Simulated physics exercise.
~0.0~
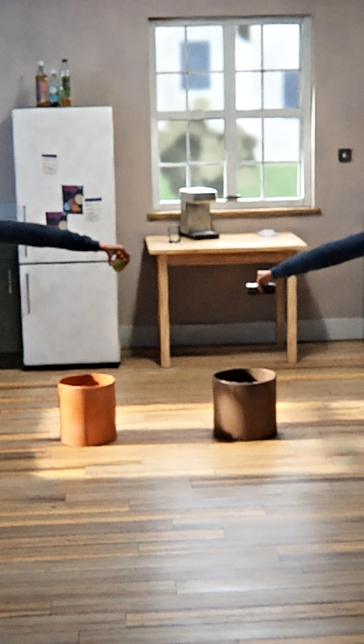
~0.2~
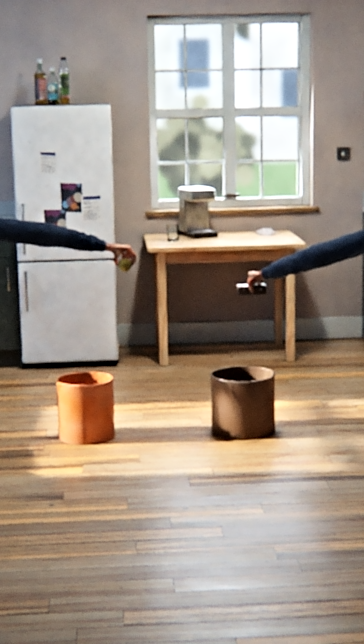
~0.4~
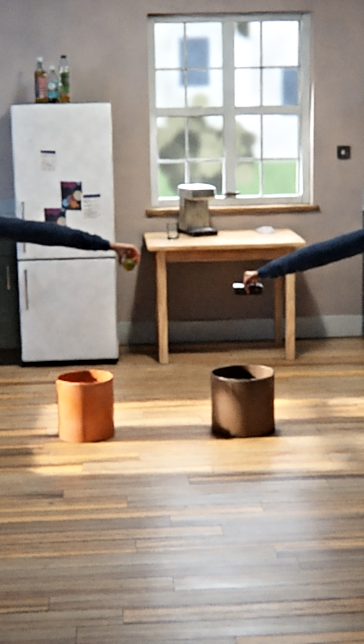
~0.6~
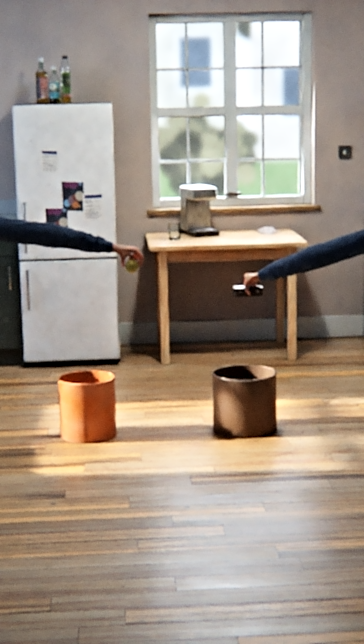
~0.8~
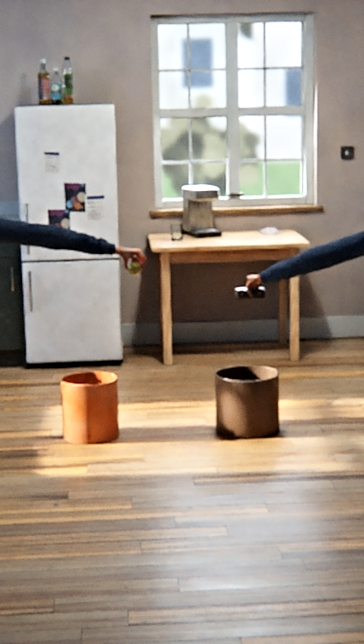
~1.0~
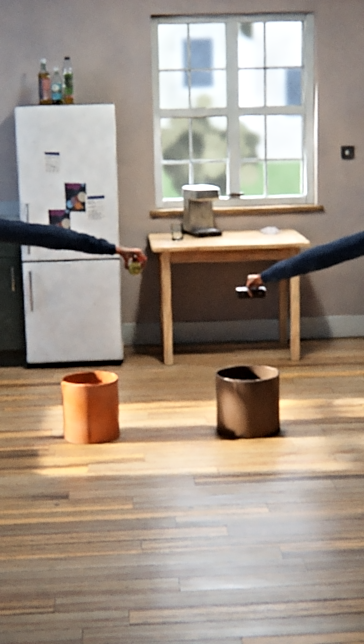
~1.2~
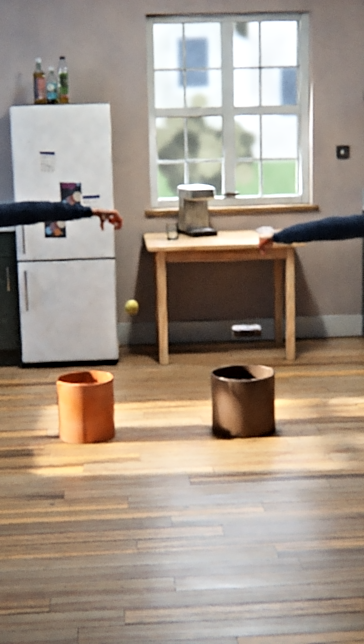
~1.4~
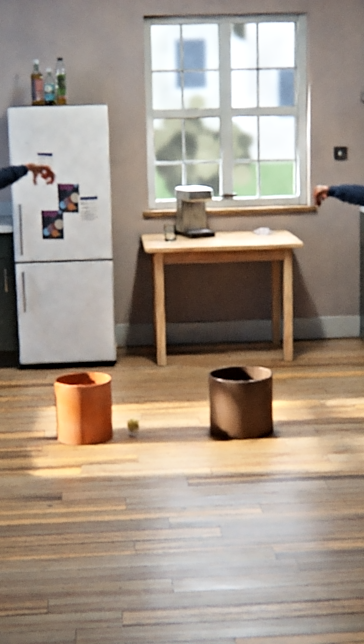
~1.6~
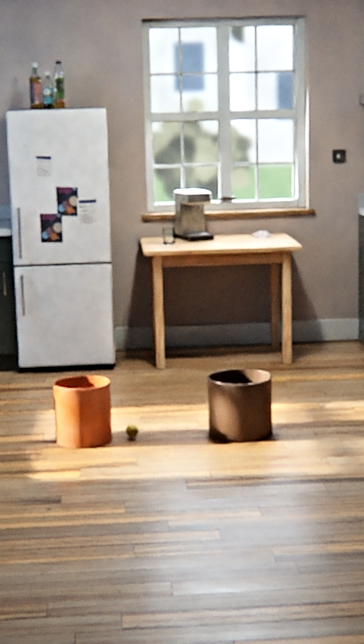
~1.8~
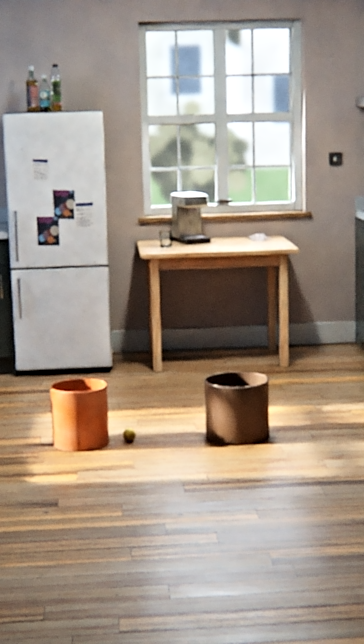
Two hands drop a yellow apple beside the orange bucket and a case into the brown one.
